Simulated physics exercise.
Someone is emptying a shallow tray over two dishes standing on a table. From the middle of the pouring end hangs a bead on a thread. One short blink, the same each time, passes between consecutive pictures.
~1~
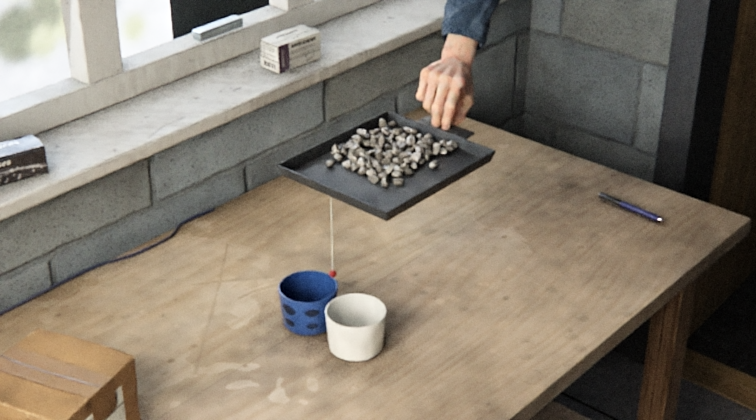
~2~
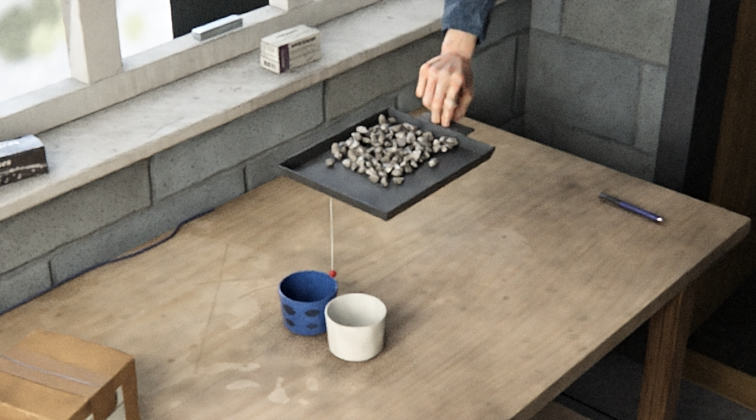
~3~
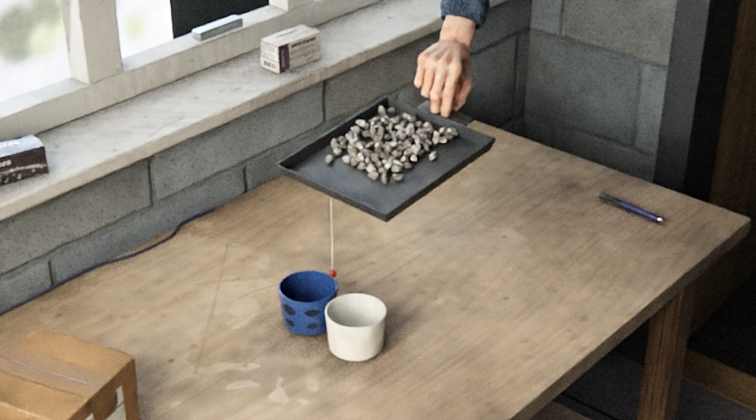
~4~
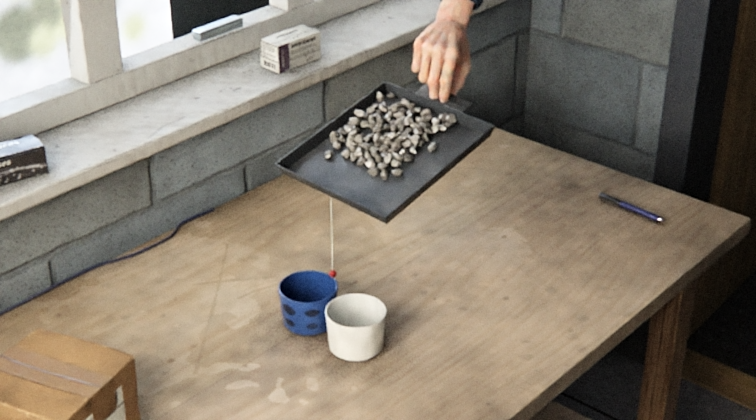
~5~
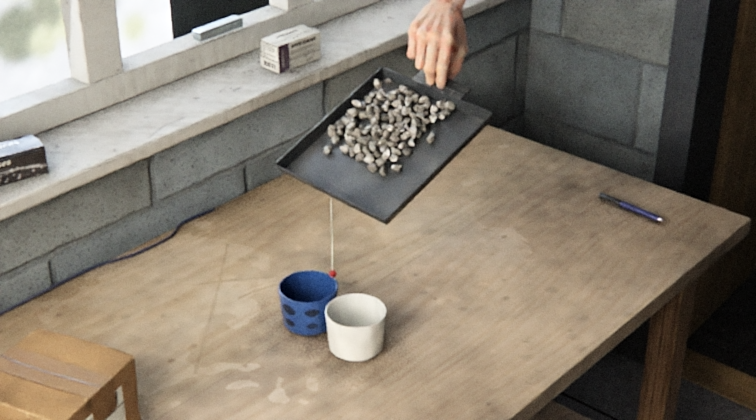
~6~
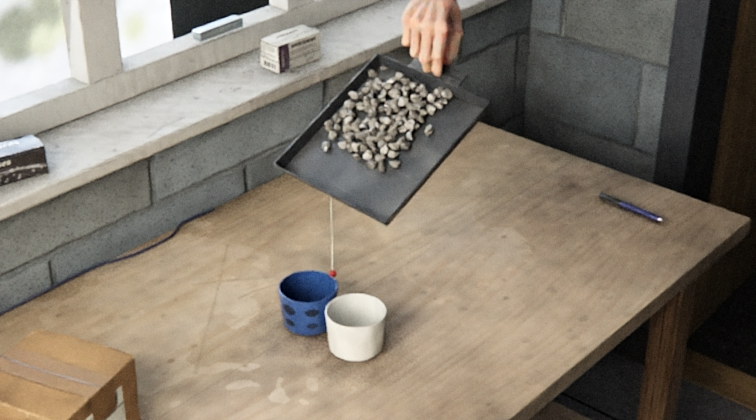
A hand gradually tilts a dark tray of grey stones above a blue cup and a white cup.
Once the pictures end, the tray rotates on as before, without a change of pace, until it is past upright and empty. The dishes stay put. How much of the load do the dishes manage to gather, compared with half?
Most of what falls will come down outside the dishes.
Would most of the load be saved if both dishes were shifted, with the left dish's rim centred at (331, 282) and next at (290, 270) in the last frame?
With the first shift the pair saves less than a half; with the second, less than a half.
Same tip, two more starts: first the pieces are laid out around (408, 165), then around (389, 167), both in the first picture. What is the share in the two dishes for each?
Share in order: Roughly 40 %, 50 %.
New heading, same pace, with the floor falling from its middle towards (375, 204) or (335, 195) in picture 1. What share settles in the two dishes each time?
Around 40 per cent first, around 30 per cent next.
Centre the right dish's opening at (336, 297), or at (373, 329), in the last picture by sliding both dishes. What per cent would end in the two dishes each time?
In order, 20 % and 40 %.
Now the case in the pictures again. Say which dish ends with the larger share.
Result: More in the right side.
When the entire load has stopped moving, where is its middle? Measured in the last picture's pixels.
(316, 364).
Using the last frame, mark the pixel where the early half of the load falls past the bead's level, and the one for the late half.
I'd say around (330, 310) at first, then around (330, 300).
Soon, tray tipped steeply; most on the tray; a small part in the air.
A while on, tray tipped past a quarter turn; a small part on the tray; about a quarter in the right dish; a small part in the left dish; about half outside both; a small part in the air.
Towards the end, tray tipped past a quarter turn; about a quarter in the right dish; a small part in the left dish; about two thirds outside both.
Finally, tray tipped past a quarter turn; about a quarter in the right dish; a small part in the left dish; about two thirds outside both.
